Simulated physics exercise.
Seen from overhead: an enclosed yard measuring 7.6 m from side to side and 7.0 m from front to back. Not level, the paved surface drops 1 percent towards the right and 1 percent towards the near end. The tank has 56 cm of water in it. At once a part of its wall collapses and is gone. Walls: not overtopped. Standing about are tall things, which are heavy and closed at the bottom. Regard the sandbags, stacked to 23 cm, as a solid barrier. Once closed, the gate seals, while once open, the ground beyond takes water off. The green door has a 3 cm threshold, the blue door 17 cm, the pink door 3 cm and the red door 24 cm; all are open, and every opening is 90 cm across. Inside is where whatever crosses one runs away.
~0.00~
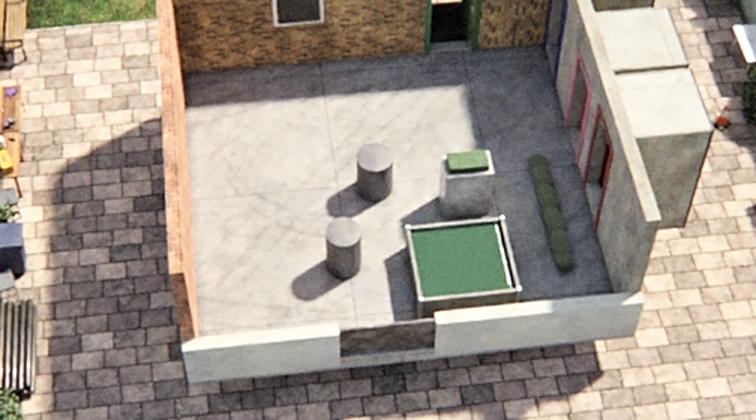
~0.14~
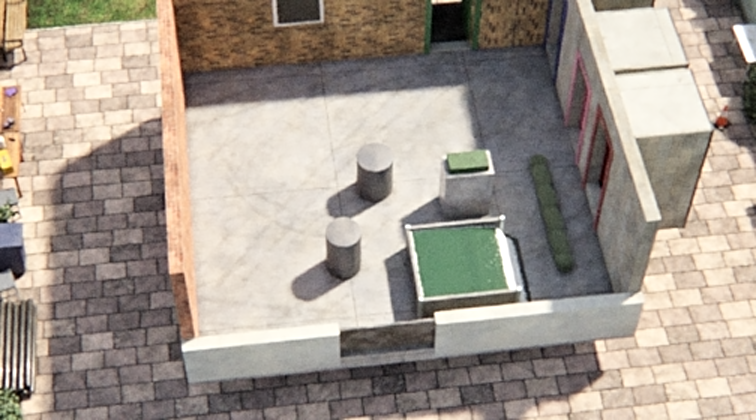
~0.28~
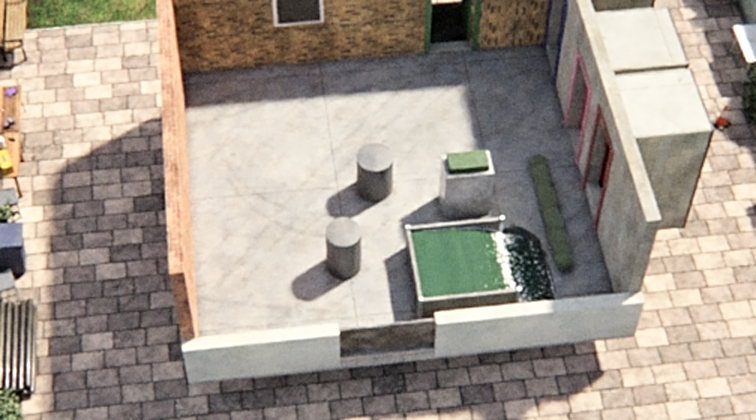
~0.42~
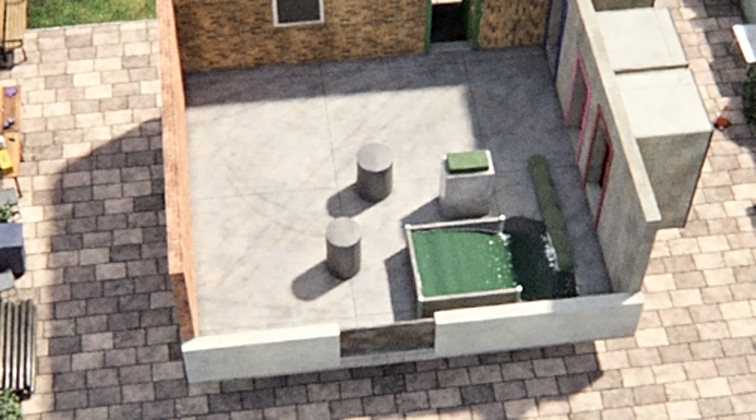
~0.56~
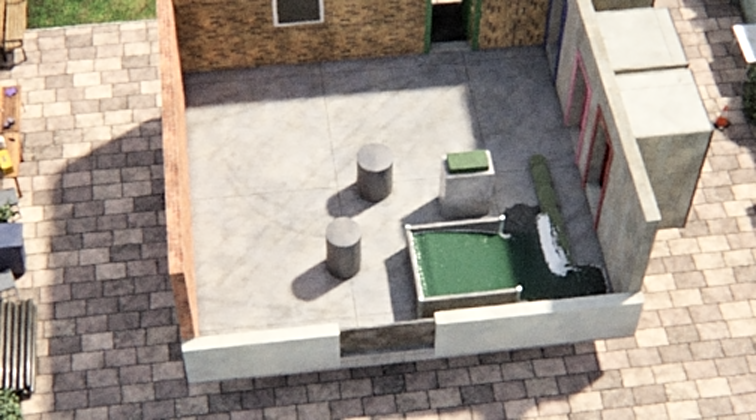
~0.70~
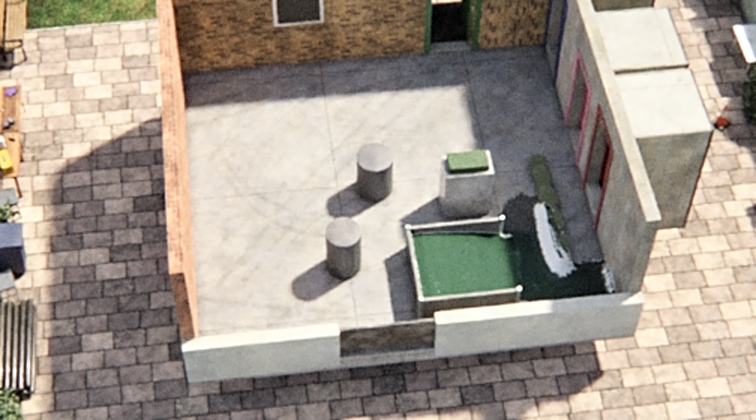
A walled yard paved in pale grey, with a brick wall at the back and cobbled ground around it, is seen from high above by a still camera. Two grey cylinders stand near the middle, beside a pale block with a green top, a tank of green water and a long green barrier at right. The tank's right side vanishes, and water pours out rightward, foaming white against the barrier and spreading darkly around its near end.
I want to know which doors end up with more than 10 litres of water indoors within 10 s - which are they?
The green door breaks the limit; the blue door remains within the limit; the pink door breaks the limit; the red door remains within the limit.
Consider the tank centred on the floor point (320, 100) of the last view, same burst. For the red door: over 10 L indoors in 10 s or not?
Then the red door stays within it.
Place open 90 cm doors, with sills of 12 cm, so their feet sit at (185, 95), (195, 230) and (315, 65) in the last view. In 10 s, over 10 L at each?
Check each in turn: The first fails, the second fails, the third fails.
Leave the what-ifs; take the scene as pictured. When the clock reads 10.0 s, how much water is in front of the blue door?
Depth: Approx. 5.0 cm.
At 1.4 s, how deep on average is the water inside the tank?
Depth, averaged: Around 25 centimetres.
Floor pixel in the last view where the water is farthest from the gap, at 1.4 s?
That's around (518, 149) in the last picture.
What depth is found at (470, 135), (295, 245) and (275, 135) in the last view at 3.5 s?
Taking the spots in order: 3 cm, 0 cm, 0 cm.
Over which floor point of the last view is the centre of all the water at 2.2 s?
Centre: Approx. (535, 262) px.
After 1.4 s water covers 10 % of the floor and is deepest (48 cm) near (600, 320); green door not reached, blue door not reached, pink door not reached, red door 2 cm at the sill, 0 L in.
After 2.2 s water covers 20 % of the floor and is deepest (34 cm) near (600, 320); green door not reached, blue door not reached, pink door 1 cm at the sill, 0 L in, red door 12 cm at the sill, 0 L in.
After 3.5 s water covers 35 % of the floor and is deepest (21 cm) near (620, 318); green door 6 cm at the sill, 0 L in, blue door not reached, pink door 8 cm at the sill, 5 L in, red door 12 cm at the sill, 0 L in.
After 6.0 s water covers 45 % of the floor and is deepest (13 cm) near (551, 72); green door 7 cm at the sill, 39 L in, blue door 13 cm at the sill, 0 L in, pink door 6 cm at the sill, 34 L in, red door 8 cm at the sill, 0 L in.
After 10.0 s water covers 70 % of the floor and is deepest (11 cm) near (620, 318); green door 3 cm at the sill, 54 L in, blue door 5 cm at the sill, 0 L in, pink door 6 cm at the sill, 48 L in, red door 5 cm at the sill, 0 L in.
